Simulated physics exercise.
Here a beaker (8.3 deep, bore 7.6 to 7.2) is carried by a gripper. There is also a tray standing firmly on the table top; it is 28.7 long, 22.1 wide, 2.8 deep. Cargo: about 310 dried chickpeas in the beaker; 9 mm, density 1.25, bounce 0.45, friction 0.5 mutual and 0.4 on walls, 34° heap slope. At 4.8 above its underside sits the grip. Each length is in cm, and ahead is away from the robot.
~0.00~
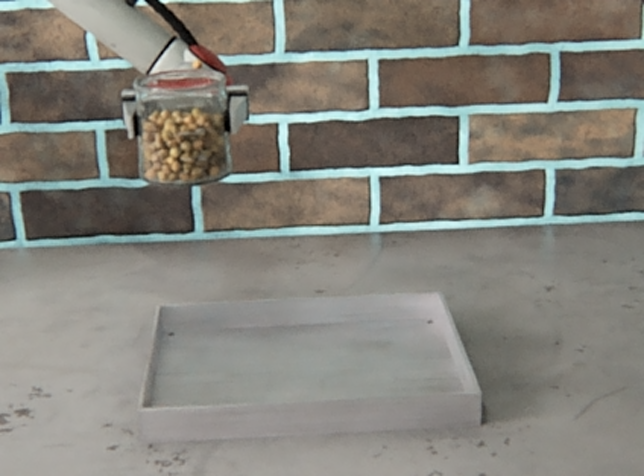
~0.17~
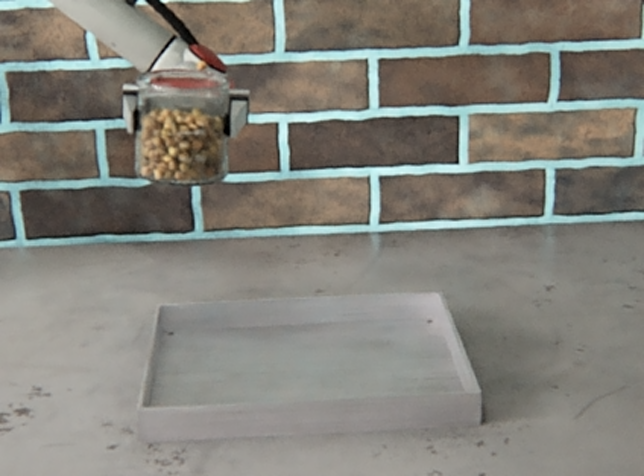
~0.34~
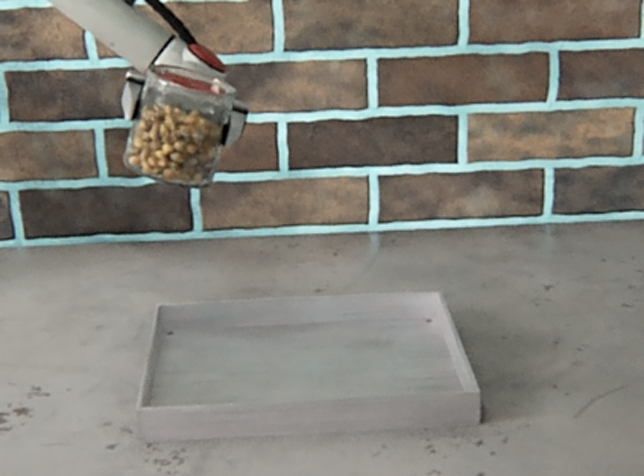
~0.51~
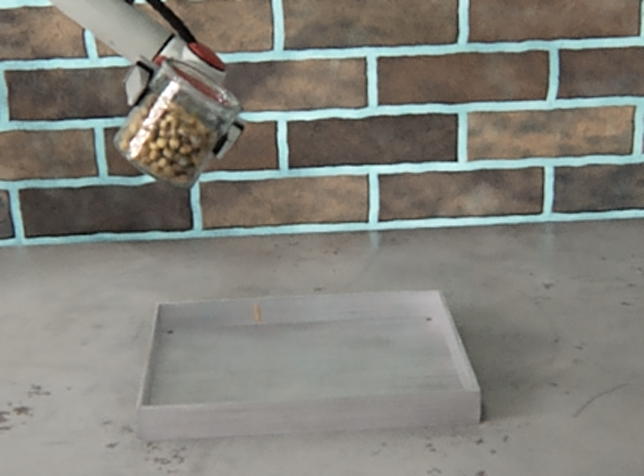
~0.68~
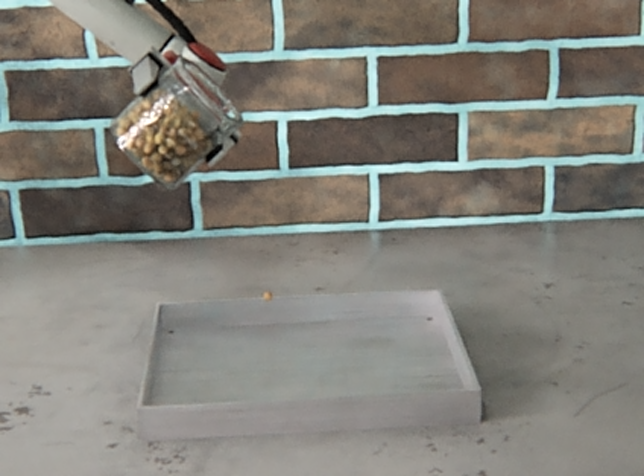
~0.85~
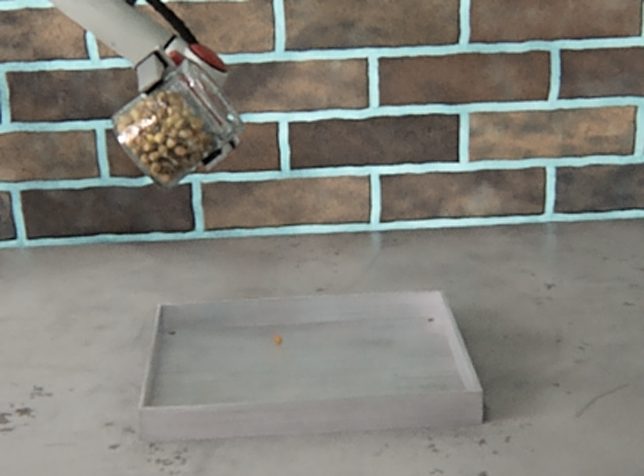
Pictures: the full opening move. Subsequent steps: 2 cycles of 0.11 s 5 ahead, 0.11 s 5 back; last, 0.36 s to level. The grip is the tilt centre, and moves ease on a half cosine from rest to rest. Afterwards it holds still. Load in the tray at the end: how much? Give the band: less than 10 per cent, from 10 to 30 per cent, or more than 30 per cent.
The band is from 10 to 30 per cent.
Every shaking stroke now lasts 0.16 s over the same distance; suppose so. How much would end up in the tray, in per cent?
It would come to around 5 %.
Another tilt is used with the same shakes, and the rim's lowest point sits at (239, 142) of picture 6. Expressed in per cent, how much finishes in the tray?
55 %.
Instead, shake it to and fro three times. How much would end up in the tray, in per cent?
Estimate: Around 25 %.
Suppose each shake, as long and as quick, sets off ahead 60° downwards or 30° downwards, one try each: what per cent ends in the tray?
First try some 0 %, second try some 5 %.
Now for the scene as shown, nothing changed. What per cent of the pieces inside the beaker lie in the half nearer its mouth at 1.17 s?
About 25 percent.
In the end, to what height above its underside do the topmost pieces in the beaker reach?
Height at rest: Approx. 6.5 cm.
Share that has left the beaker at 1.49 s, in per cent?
Roughly 20 percent.
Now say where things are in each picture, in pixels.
The first frame shows beaker middle at (183, 129), level; upper third of the load around (183, 126), from x 145 to 225, top at y 65; 307 in the beaker.
The second frame shows beaker middle at (183, 128), tilted 5° forward; upper third of the load around (179, 125), from x 145 to 220, top at y 65.
The third frame shows beaker middle at (180, 127), tilted 19° forward; upper third of the load around (172, 124), from x 135 to 220, top at y 85; 306 in the beaker, 1 in flight or on a rim.
The fourth frame shows beaker middle at (178, 125), tilted 35° forward; upper third of the load around (165, 120), from x 125 to 255, top at y 95; 306 in the beaker, 1 in the tray.
The fifth frame shows beaker middle at (177, 124), tilted 49° forward; upper third of the load around (161, 116), from x 125 to 270, top at y 90; 306 in the beaker, 1 in the tray.
The sixth frame shows beaker middle at (177, 125), tilted 54° forward; upper third of the load around (162, 116), from x 125 to 280, top at y 95; 306 in the beaker, 1 in the tray.
After 1.17 s, tilted 54° forward, highest piece 27 above the table; 268 in the beaker, 1 in the tray, 38 in flight or on a rim.
After 1.49 s, tilted 22° forward, highest piece 27 above the table; 242 in the beaker, 53 in the tray, 7 on the table or floor, 5 in flight or on a rim.
After 1.85 s, level, highest piece 28 above the table; 242 in the beaker, 58 in the tray, 7 on the table or floor.
After 2.90 s, level, highest piece 27 above the table; 242 in the beaker, 58 in the tray, 7 on the table or floor.
At rest, 242 in the beaker, 58 in the tray, 7 on the table or floor. That is 19 % in the tray.
